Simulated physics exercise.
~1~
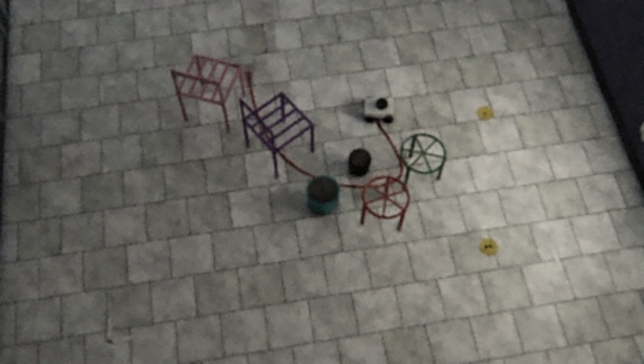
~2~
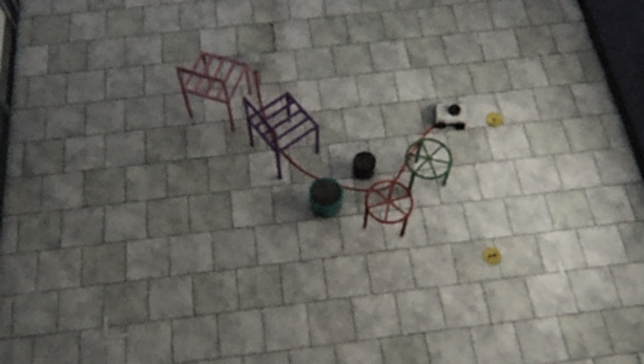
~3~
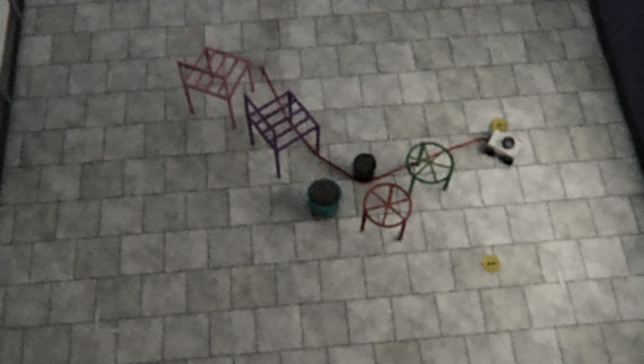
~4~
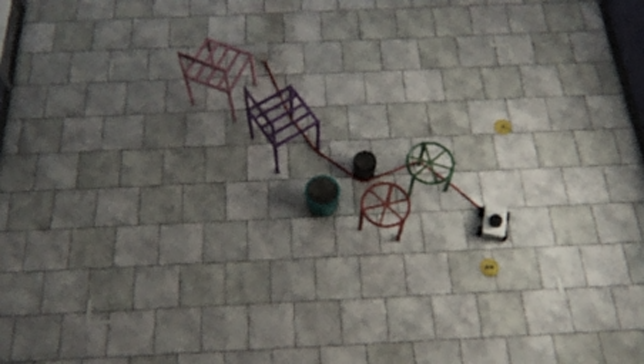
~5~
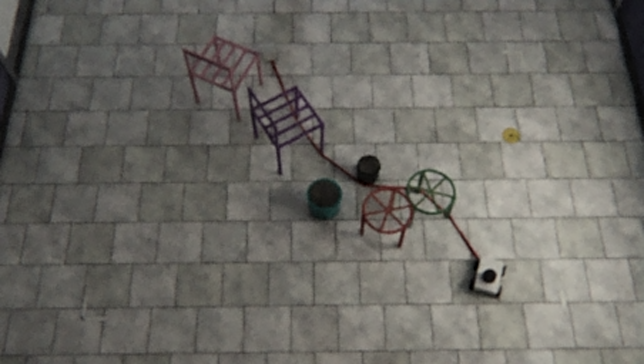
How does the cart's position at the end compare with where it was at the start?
At the start the cart is above the green stool, to the left of the upper yellow mark. At the end it is farther right and well below the green stool, at the lower yellow mark.
